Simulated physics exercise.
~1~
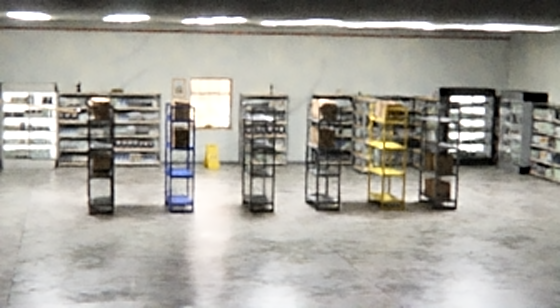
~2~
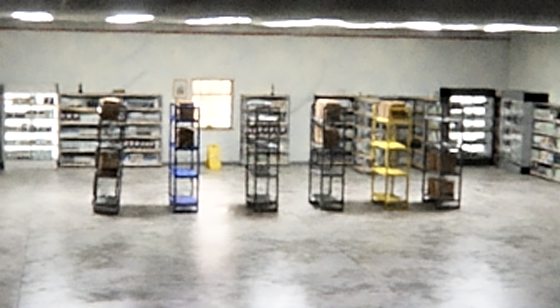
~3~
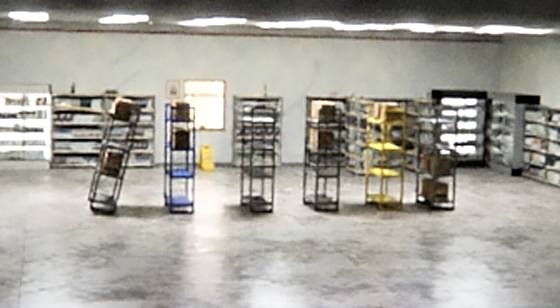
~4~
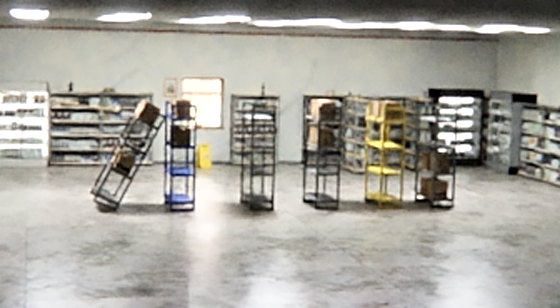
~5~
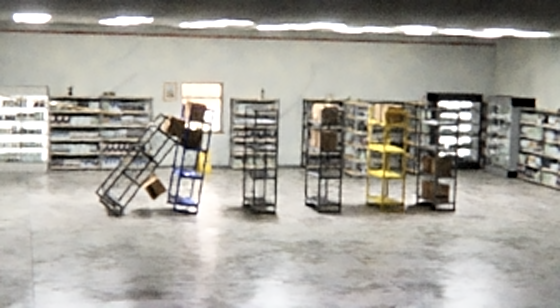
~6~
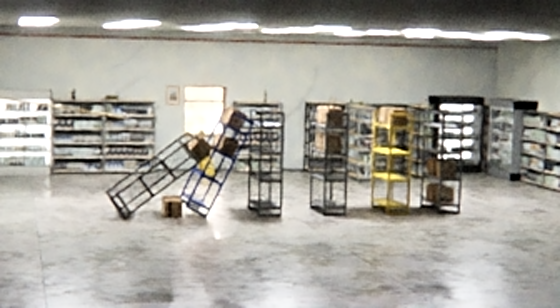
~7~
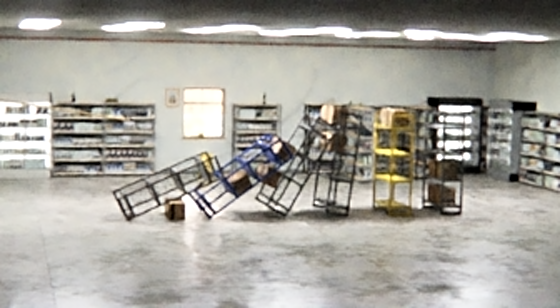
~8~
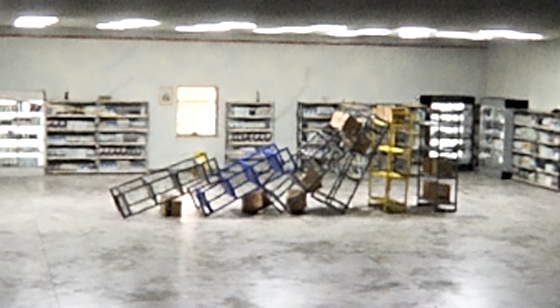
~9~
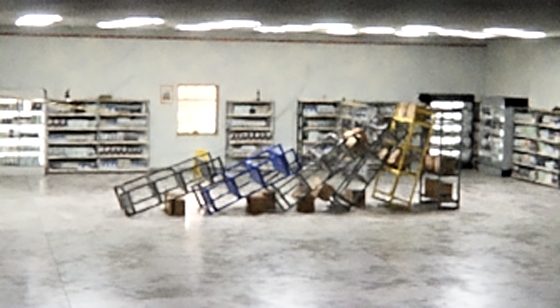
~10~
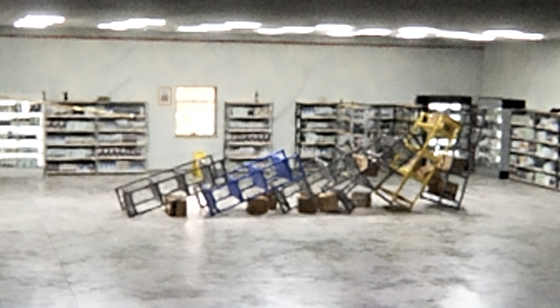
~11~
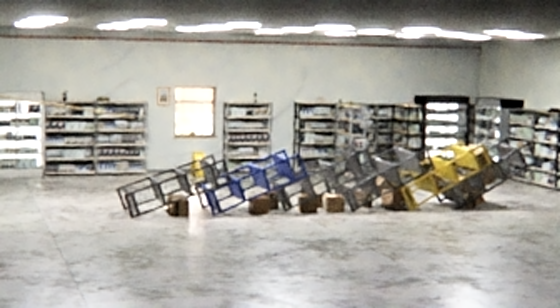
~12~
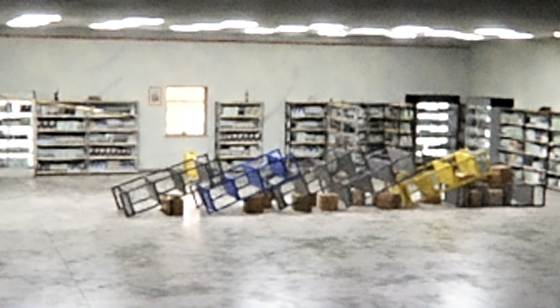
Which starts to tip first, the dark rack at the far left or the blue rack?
The dark rack at the far left starts to tip first, and the blue rack begins to tip only after the dark one has leaned over into it.
